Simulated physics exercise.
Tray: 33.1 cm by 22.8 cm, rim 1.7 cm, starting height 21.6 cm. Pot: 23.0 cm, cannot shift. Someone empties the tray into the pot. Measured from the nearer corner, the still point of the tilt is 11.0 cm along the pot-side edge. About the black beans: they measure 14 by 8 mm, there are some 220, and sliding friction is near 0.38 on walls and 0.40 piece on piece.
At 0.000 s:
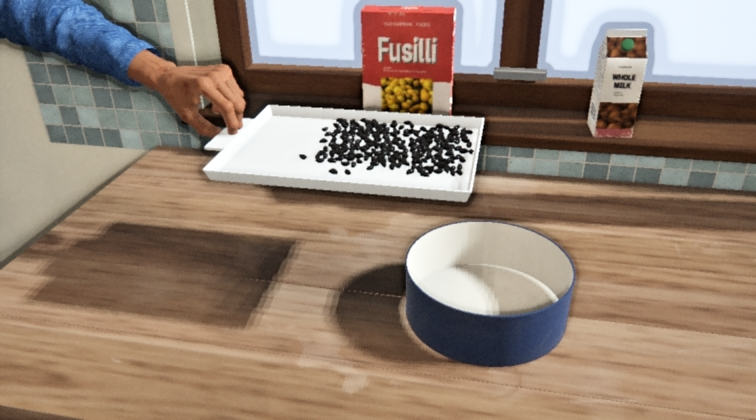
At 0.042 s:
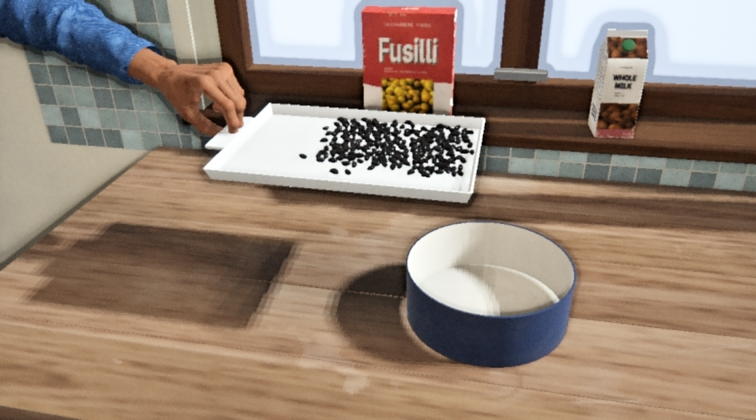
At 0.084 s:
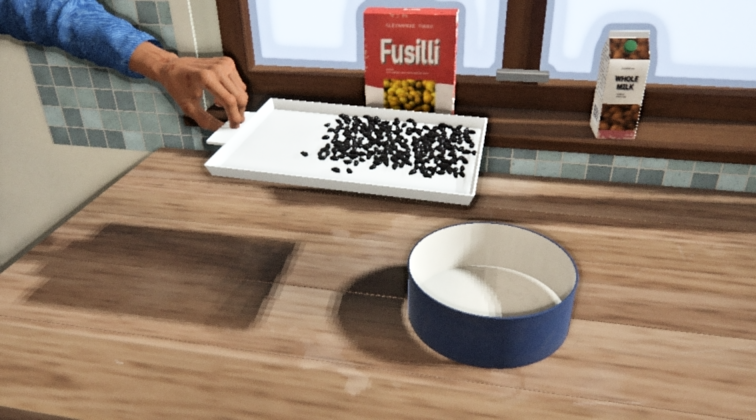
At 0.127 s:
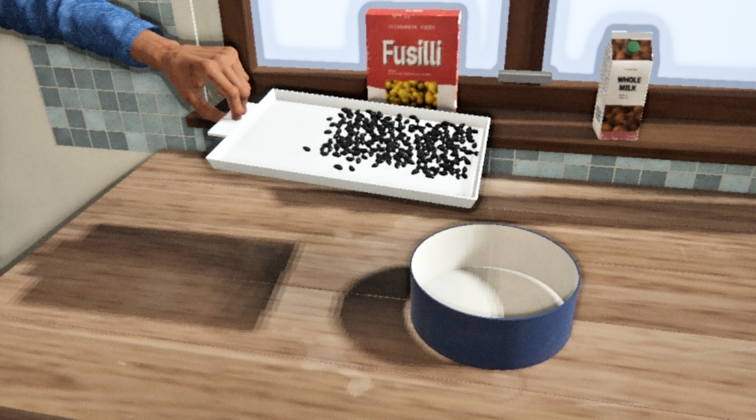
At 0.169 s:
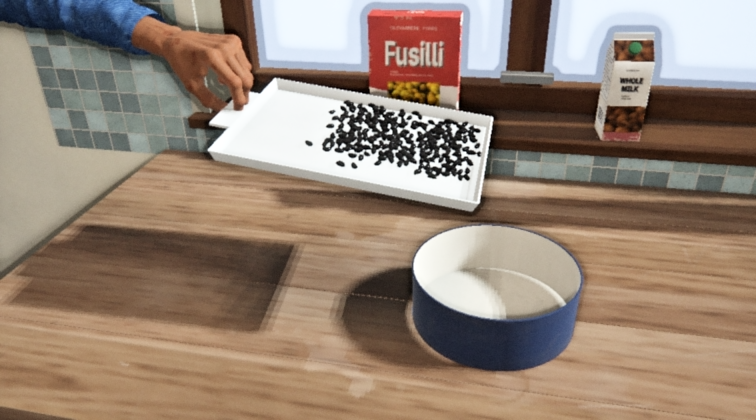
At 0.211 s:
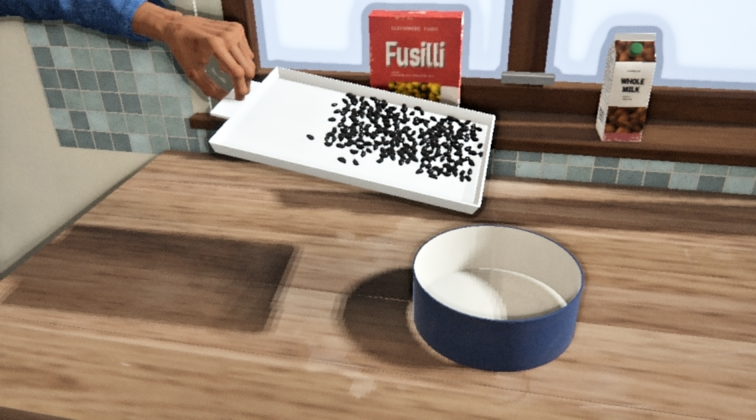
A hand in a blue sleeve held a white tray of black beans above a wooden counter, then raised its left end so the tray sloped down to the right, near a blue pot.
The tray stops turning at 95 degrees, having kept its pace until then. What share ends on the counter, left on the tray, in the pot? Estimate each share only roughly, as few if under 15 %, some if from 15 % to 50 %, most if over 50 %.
Roughly: Counter few, tray few, pot most.
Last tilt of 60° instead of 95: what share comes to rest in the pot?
65 percent.
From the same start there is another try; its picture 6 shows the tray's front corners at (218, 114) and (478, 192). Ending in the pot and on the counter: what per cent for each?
That works out as pot 60 and counter 40.
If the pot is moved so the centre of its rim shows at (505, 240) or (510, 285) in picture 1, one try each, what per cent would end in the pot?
Roughly 30 and 100 percent.
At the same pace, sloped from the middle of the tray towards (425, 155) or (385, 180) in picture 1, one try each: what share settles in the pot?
The share comes to about 60 in a hundred, then about 90 in a hundred.
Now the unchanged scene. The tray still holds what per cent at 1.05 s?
It works out to near 35 per cent of the load.
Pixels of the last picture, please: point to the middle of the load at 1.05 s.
Roughly pixel (481, 296).
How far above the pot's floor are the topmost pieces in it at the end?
Height: Approx. 2.0 cm.
After 0.71 s, tilt 51 degrees; the tray holds 100 %, the pot 0 %.
Then, at 1.05 s, tilt 78 degrees; the tray holds 35 %, the pot 55 %.
After 1.48 s, tilt 95 degrees; the tray holds 0 %, the pot 100 %.
At rest (2.0 s), counter 0 %, tray 0 %, pot 100 %.
